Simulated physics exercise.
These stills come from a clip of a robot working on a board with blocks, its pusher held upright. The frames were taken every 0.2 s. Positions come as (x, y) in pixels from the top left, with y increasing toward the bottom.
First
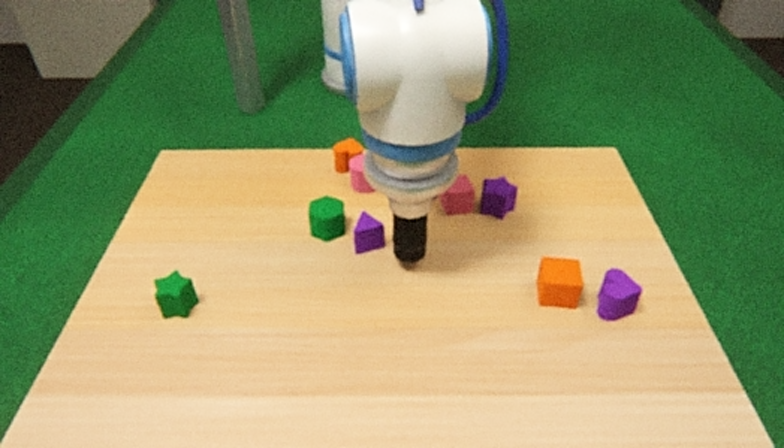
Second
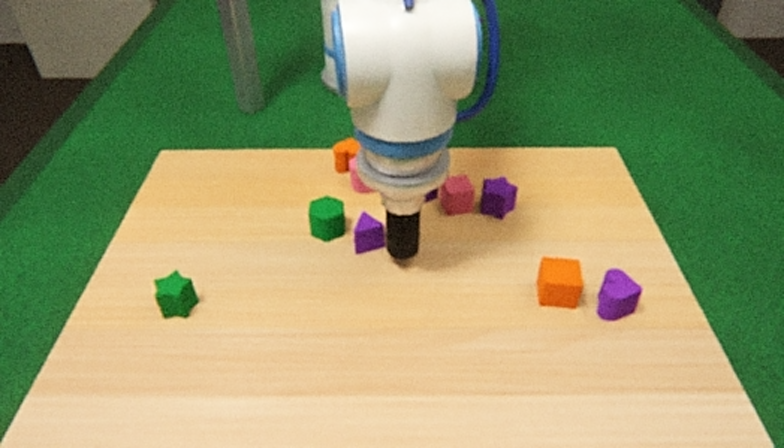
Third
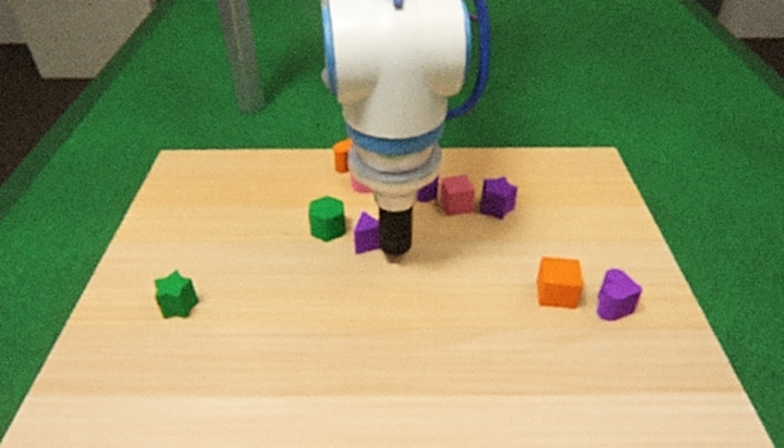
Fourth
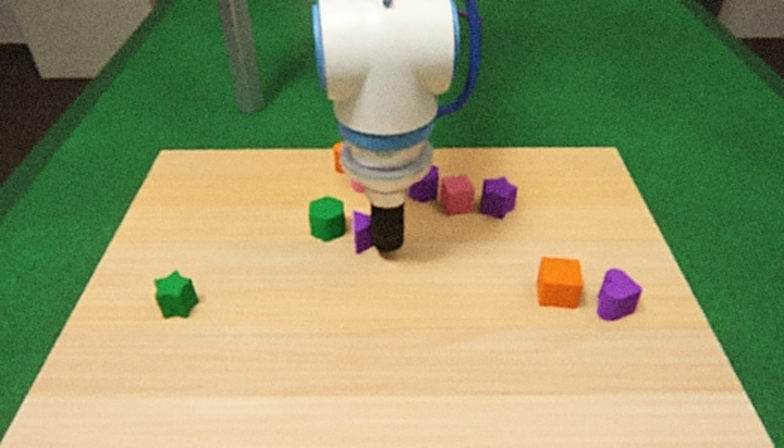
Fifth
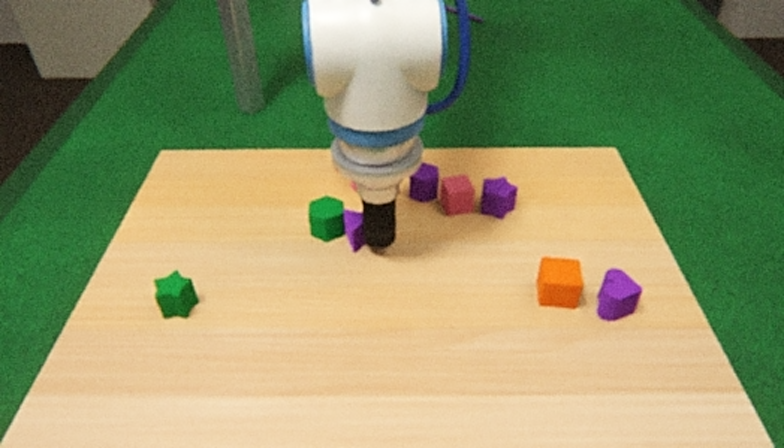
At the start, a robot arm holds its dark pusher tip above a wooden board of colourful blocks, just right of a small purple triangle. The arm moves slowly left and slightly back, and then its tip nudges the triangle a little left, closer to the green hexagon.
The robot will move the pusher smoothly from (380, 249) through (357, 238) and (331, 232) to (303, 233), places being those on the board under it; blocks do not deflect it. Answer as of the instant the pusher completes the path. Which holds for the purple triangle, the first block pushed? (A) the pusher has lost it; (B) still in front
That would be A.
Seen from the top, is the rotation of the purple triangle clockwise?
I expect so.
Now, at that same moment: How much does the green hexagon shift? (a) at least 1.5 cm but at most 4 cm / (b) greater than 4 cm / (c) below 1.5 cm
Option b.
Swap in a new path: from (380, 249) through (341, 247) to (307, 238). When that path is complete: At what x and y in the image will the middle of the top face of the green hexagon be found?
The spot you're after is about (311, 194) in the image.
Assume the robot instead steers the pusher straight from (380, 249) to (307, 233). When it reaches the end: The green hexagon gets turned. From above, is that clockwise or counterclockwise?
Verdict: Counterclockwise.
The first path, step by step. Halfway along, pusher at (342, 223); green hexagon at (304, 199), turned 60° anticlockwise; purple triangle at (329, 197), turned 15° clockwise.
At the end, pusher at (301, 222); green hexagon at (285, 193), turned 60° anticlockwise; purple triangle at (321, 192), turned 40° clockwise; pink cylinder unmoved.
